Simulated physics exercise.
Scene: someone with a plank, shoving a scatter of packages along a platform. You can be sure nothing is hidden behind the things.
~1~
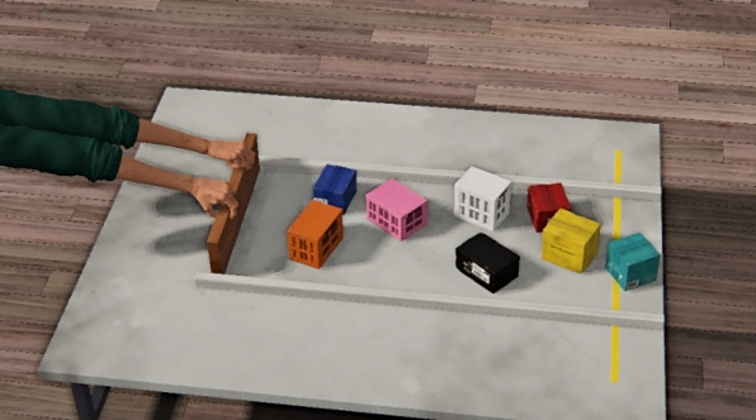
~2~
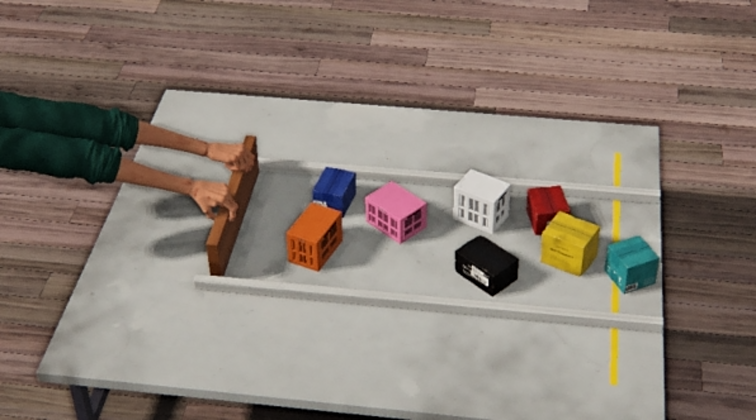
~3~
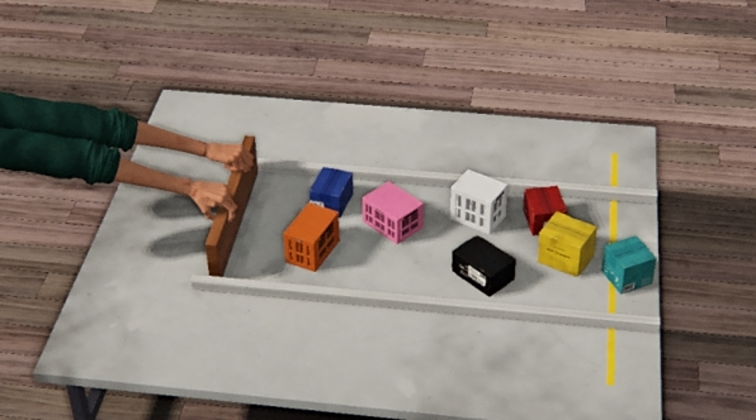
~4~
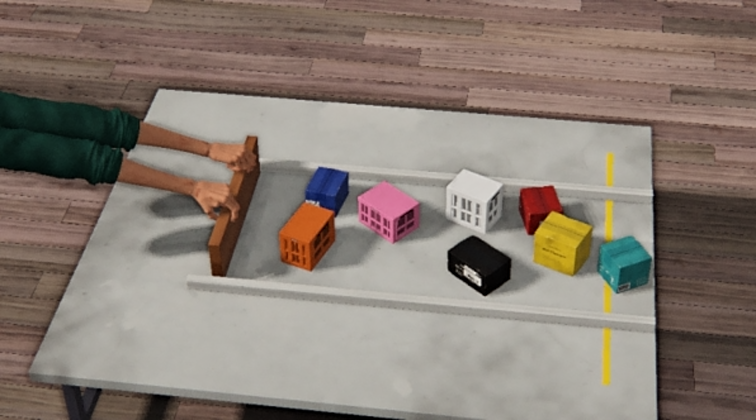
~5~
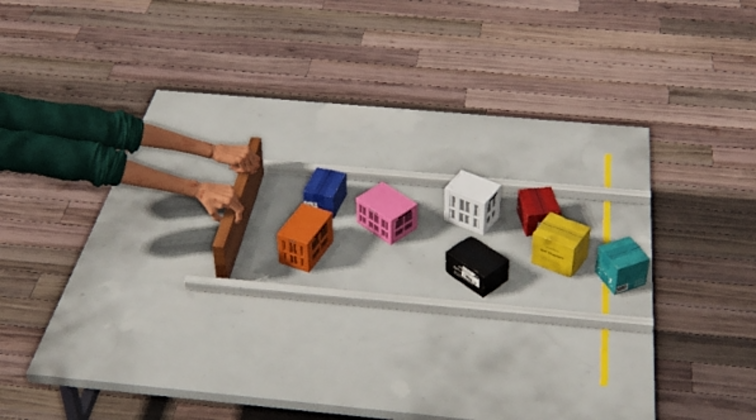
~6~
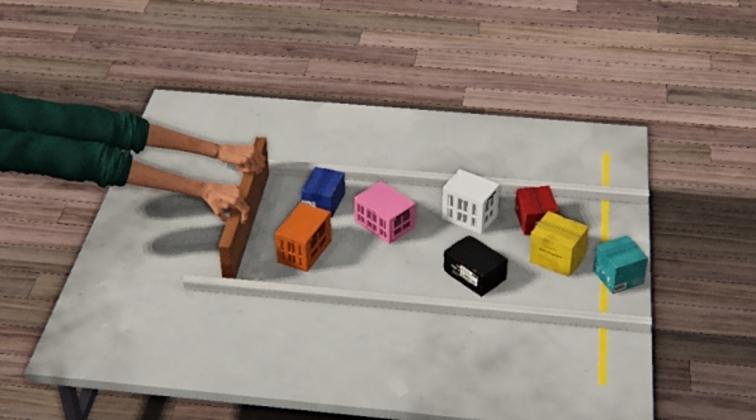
Two hands easing a brown plank slightly rightward along a grey platform, while eight scattered colourful boxes sit still before it.
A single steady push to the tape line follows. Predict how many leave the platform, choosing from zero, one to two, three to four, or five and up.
It ends with four plus at least one more down.
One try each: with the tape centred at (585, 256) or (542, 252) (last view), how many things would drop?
First try 3, second try 1.
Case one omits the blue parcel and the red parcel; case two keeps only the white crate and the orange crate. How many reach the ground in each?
The count is 3 in one try and 3 in the other, in that order.
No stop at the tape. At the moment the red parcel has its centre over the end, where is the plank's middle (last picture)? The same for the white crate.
The red parcel gives roughly (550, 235), the white crate roughly (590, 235).
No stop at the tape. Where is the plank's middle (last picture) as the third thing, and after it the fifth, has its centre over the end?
First around (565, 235), then around (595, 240).
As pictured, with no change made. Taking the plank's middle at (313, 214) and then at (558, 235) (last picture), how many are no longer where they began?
Moved so far: 2, then 8.
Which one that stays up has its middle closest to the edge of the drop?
Pink crate.
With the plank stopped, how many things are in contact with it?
That makes 2.
Early on, none off yet; turquoise box at rest near (620, 265); yellow box at rest near (559, 244); red parcel at rest near (537, 210).
A while later, none off yet; turquoise box at rest near (620, 265); yellow box at rest near (559, 244); red parcel travelled a little near (550, 210).
Further along, none off yet; turquoise box travelled about its own width near (659, 280); yellow box travelled about its own width near (621, 258); red parcel travelled well along near (635, 212).
Finally, the number that fall off is five or more; lost, white crate, black parcel, red parcel, yellow box and turquoise box.
